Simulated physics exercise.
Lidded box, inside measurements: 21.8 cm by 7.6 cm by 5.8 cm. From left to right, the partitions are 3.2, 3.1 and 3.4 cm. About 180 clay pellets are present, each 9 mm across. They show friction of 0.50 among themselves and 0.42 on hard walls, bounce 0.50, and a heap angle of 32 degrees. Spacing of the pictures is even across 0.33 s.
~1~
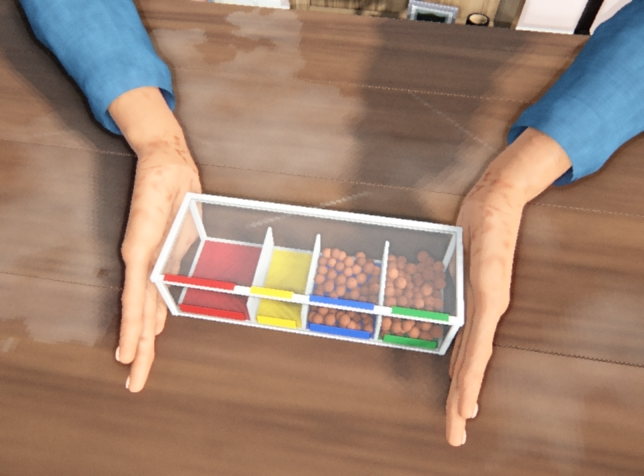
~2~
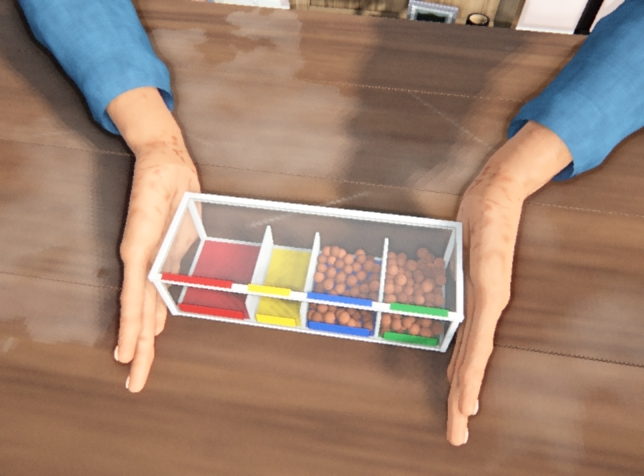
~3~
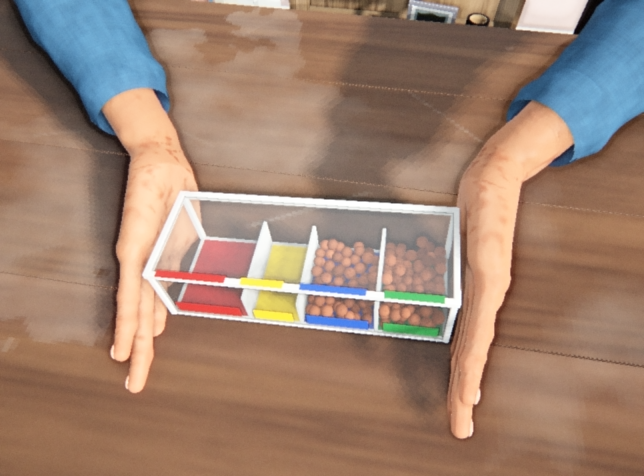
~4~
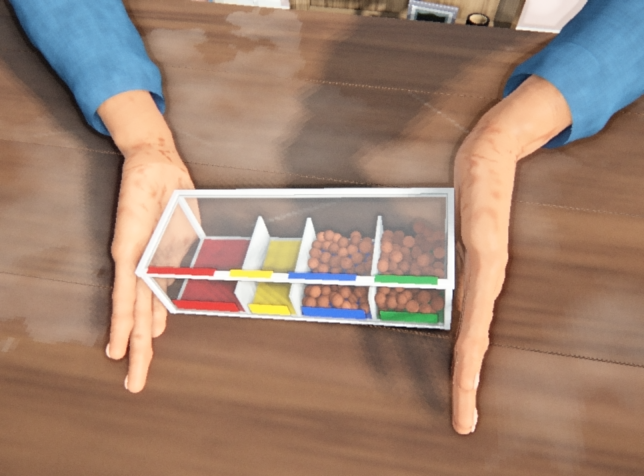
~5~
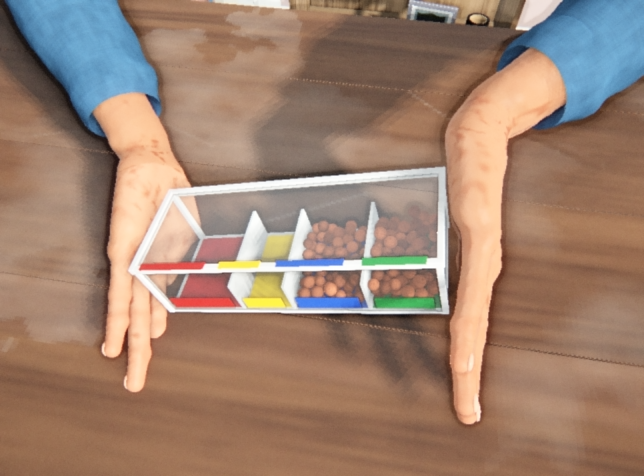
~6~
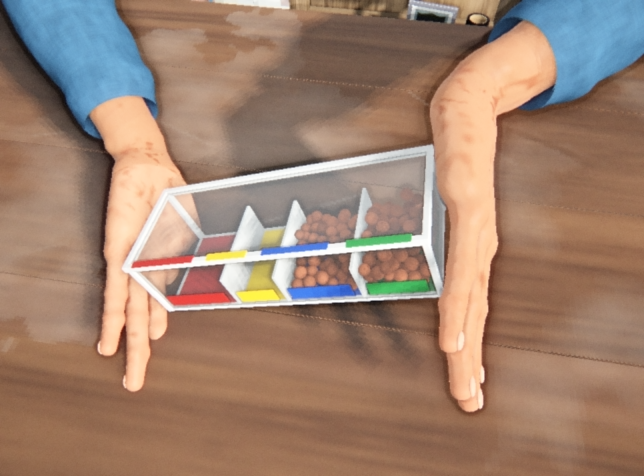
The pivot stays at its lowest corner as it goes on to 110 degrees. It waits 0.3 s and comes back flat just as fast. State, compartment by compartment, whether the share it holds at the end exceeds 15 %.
Red: Exceeds; blue: Does not exceed; green: Does not exceed; yellow: Does not exceed.
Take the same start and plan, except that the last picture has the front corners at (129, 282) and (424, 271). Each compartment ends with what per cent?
Red 80 %; blue 5 %; green 5 %; yellow 5 %.
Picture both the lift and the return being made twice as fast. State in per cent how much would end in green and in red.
Then green would get 0 per cent, while red would get 90 per cent.
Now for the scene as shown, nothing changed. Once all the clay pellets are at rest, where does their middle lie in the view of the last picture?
Somewhere near (217, 262) in the last picture.
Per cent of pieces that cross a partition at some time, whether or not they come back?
Around 100 percent.
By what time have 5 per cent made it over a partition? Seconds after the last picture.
It comes at roughly 0.90 s.
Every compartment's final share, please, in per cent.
Going by colour, red ends with 95, blue with 0, green with 0 and yellow with 5.
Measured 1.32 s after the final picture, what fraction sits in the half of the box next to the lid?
80 per cent, give or take.
Then, 1.32 s after the last picture, tilt 110 degrees; red 65 %, blue 15 %, green 5 %, yellow 15 %.
Then, 2.20 s after the last picture, tilt 55 degrees; red 95 %, yellow 5 %.
Then, 3.10 s after the last picture, tilt 0 degrees; red 95 %, yellow 5 %.
In the end, red 95 %, blue 0 %, green 0 %, yellow 5 %.
